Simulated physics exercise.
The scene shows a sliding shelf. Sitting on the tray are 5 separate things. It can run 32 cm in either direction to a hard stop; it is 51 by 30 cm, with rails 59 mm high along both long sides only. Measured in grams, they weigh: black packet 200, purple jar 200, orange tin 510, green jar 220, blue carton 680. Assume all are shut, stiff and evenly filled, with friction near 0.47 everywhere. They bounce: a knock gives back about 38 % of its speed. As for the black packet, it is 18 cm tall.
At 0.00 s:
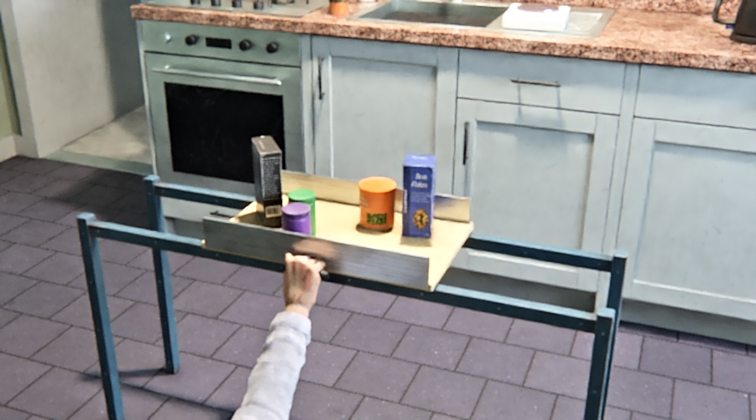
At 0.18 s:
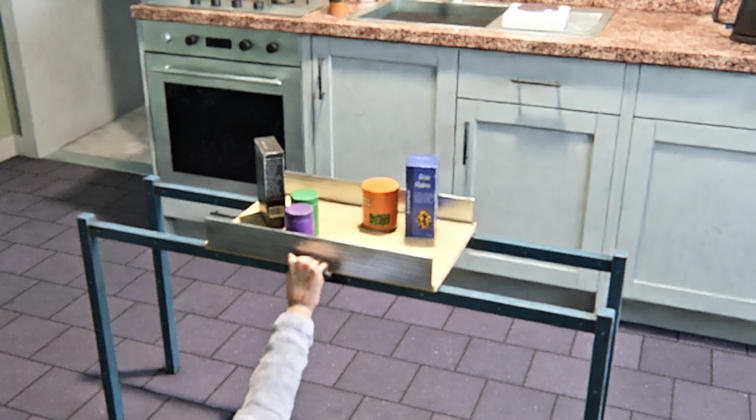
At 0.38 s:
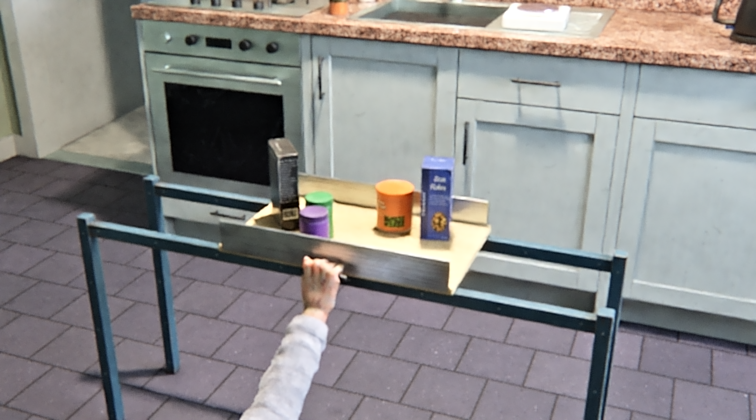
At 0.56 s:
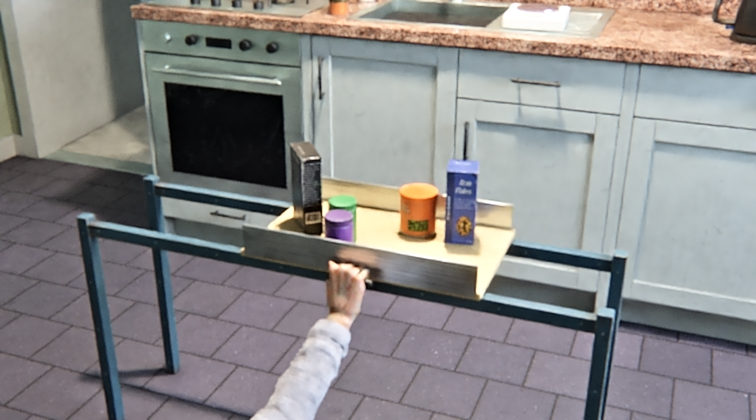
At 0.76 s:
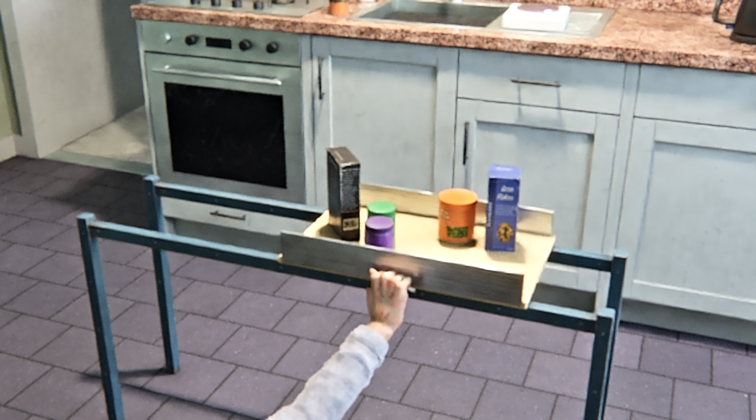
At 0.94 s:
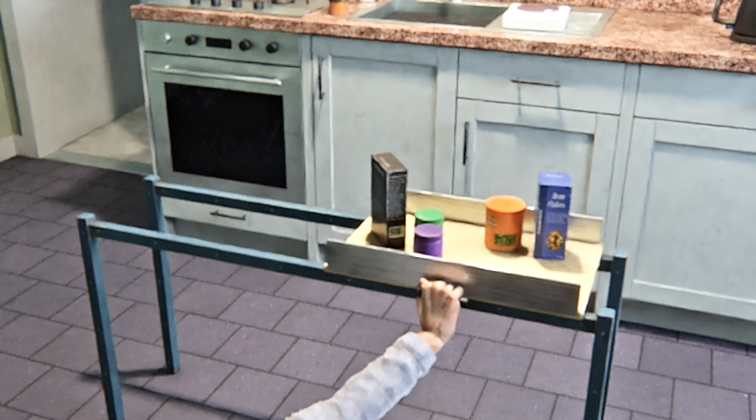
At first, a hand grips the near edge of a tray set midway along a blue metal frame, holding a black packet, purple and green jars, an orange tin and a blue carton. The hand slides the tray slightly right, then farther, until it sits near the frame's right end, items still upright.
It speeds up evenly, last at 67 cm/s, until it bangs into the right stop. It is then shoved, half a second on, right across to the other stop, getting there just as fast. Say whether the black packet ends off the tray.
Black packet: On the tray.
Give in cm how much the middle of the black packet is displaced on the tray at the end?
Displacement: Approx. 10 cm.
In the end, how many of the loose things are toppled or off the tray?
Total: 1.
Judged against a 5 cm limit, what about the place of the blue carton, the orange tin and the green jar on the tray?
In short, the blue carton stays close to home, the orange tin stays close to home, the green jar stays close to home.
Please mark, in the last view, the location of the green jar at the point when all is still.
About (178, 194).
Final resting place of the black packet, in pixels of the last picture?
It comes to a stop close to (183, 188).
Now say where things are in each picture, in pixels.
Tray midway; black packet (268, 182); purple jar (297, 229), in the first frame.
Tray has slid 1 cm right; blue carton (422, 196), in the second frame.
Tray has slid 4 cm right; purple jar (315, 232); orange tin (395, 207), in the third frame.
Tray has slid 10 cm right; blue carton (462, 202), in the fourth frame.
Tray has slid 19 cm right; purple jar (379, 243); orange tin (457, 217), in the fifth frame.
Tray has slid 29 cm right; black packet (389, 201), in the sixth frame.
After 1.44 s, tray has slid 32 cm right; black packet on its side near (461, 216); blue carton 6° off upright; orange tin moved 4 cm.
After 3.44 s, tray has slid 32 cm left; black packet on its side near (195, 178); green jar moved 2 cm; orange tin moved 2 cm.
In the end (4.9 s), toppled on the tray, black packet; the other 4 under 5 cm from the start. In the last view, black packet near (183, 188).
